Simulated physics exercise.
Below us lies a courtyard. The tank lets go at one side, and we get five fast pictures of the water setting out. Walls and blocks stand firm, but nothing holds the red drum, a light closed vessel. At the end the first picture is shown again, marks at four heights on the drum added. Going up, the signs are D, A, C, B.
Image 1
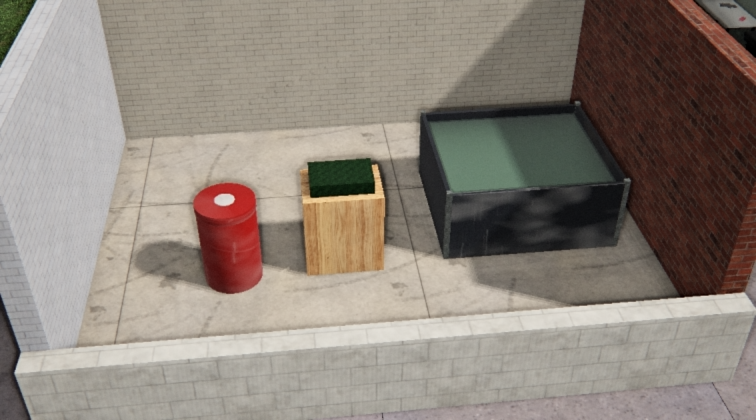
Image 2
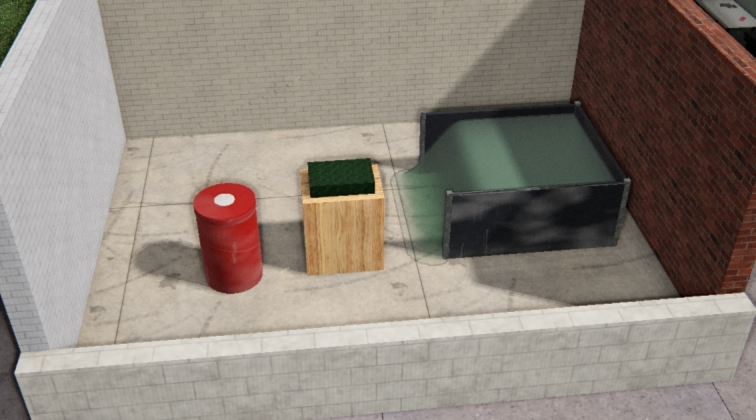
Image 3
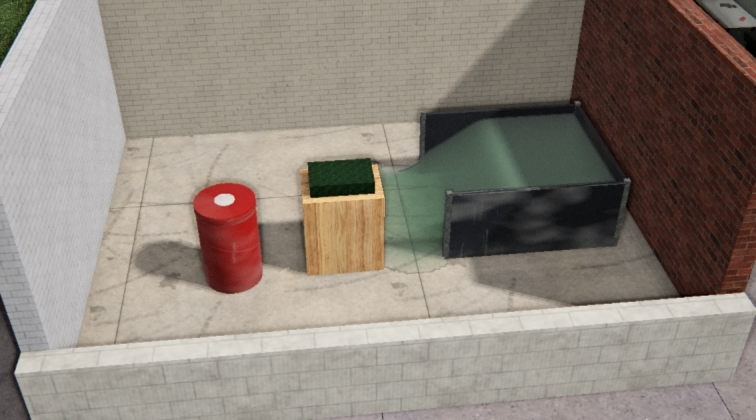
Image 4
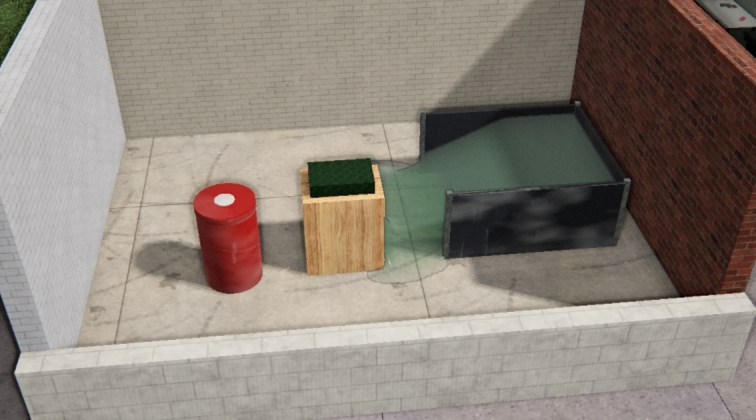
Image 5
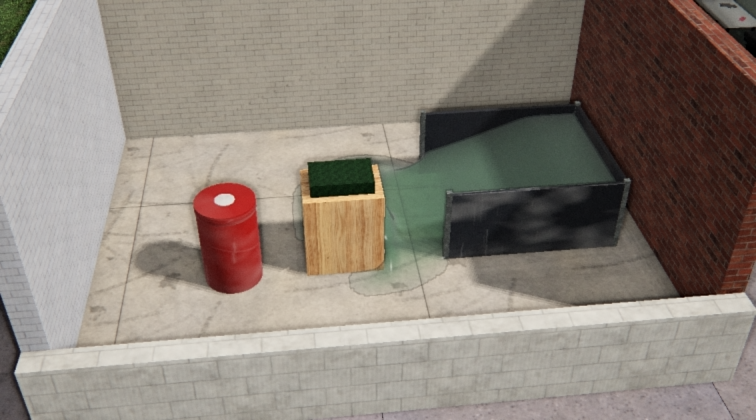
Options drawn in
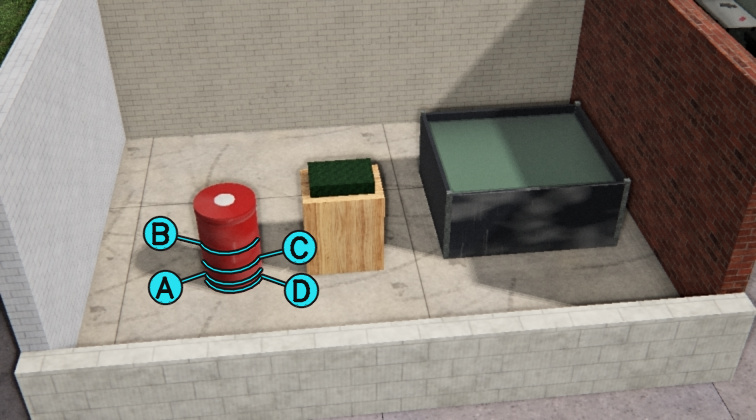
In a walled courtyard, water pours from an open-sided tank and spreads left around a wooden planter.
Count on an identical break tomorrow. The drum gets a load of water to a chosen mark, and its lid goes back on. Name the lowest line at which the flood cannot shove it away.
It is C.
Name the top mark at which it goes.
That is mark A.
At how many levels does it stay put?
Two of them.
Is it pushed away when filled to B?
No.
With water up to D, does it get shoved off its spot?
Yes, it does.
In cyan, A at (232, 284); B at (228, 253); C at (231, 271); D at (233, 291); from the bottom up D, A, C, B.
For mark A, it is pushed about twice its own width away.
For mark B, it does not move.
For mark C, it does not move.
For mark D, it is pushed about 4 times its own width away.
